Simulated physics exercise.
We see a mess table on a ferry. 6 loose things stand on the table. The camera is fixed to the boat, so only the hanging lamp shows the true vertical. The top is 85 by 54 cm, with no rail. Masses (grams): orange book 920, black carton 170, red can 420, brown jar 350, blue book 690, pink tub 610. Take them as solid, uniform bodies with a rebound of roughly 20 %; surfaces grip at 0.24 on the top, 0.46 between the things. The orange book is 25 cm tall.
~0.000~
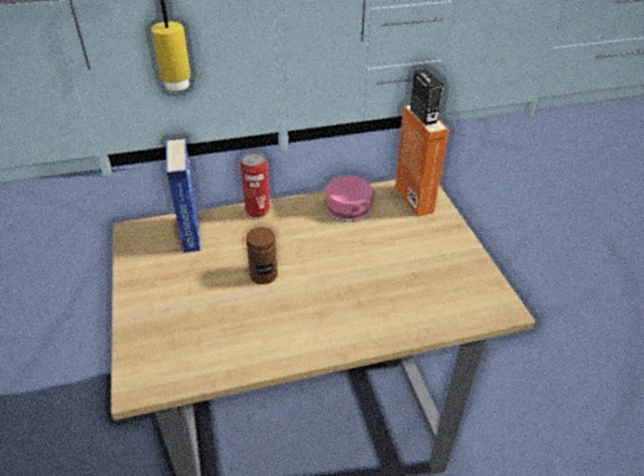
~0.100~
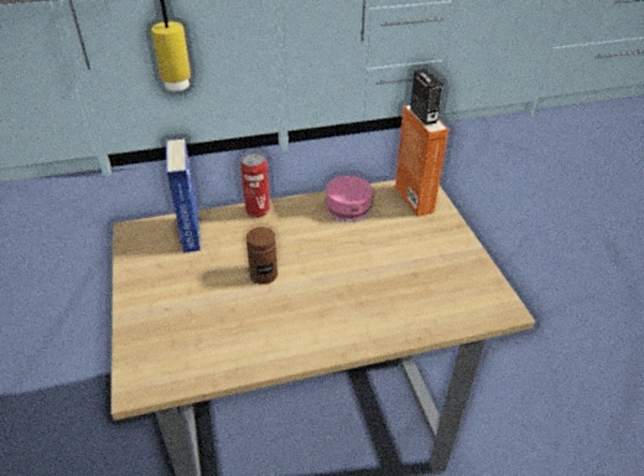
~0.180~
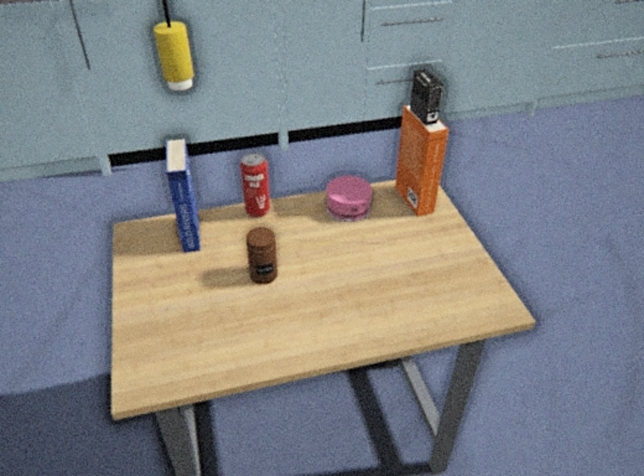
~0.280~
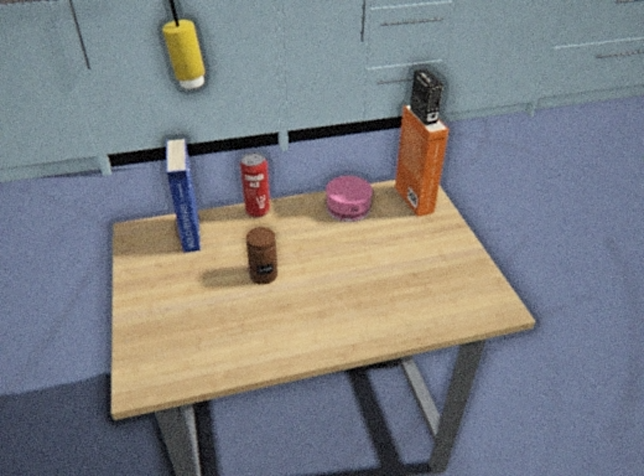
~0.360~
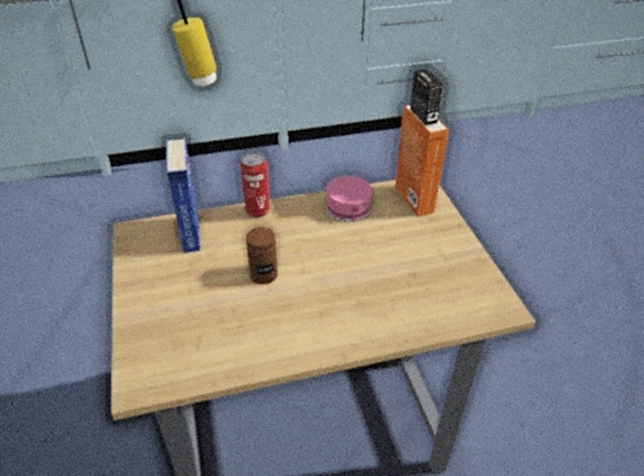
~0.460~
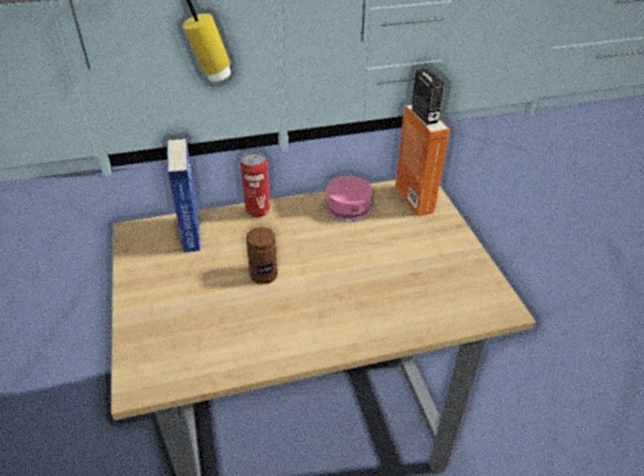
A wooden-topped table with grey legs stands on a bluish floor before pale blue-green cabinets, seen from above at an angle. A blue book, red can and pink tub stand along the back, with a black carton atop an orange book at right and a brown jar nearer the middle. The yellow hanging lamp at upper left barely moves, then swings steadily rightward, while everything else and the camera stay still.
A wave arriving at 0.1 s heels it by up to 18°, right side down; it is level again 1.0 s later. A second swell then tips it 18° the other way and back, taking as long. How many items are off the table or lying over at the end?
Tipped or gone: Three or more.
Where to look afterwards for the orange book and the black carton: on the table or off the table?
The orange book ends off the table; the black carton finishes off the table.
By 0.76 s, boat heeled 14°, right side down; black carton now off the table; orange book rocked 32° off its seat near (444, 158); blue book rocked 42° off its seat.
By 0.96 s, boat heeled 3°, right side down; orange book now off the table; blue book rocked 61° off its seat; red can 11 cm from its spot.
By 1.16 s, boat level; blue book on its side; red can 17 cm from its spot; brown jar 5 cm from its spot.
By 1.56 s, boat heeled 18°, left side down; blue book on its side; red can 17 cm from its spot; pink tub 5 cm from its spot.
When it is over (2.6 s), off the table, orange book and black carton; lying over on the table, blue book; not toppled but over 5 cm from the start, red can; the other 2 within 5 cm of the start. End places, in pixels of the last picture, orange book near (484, 426), black carton near (594, 328).
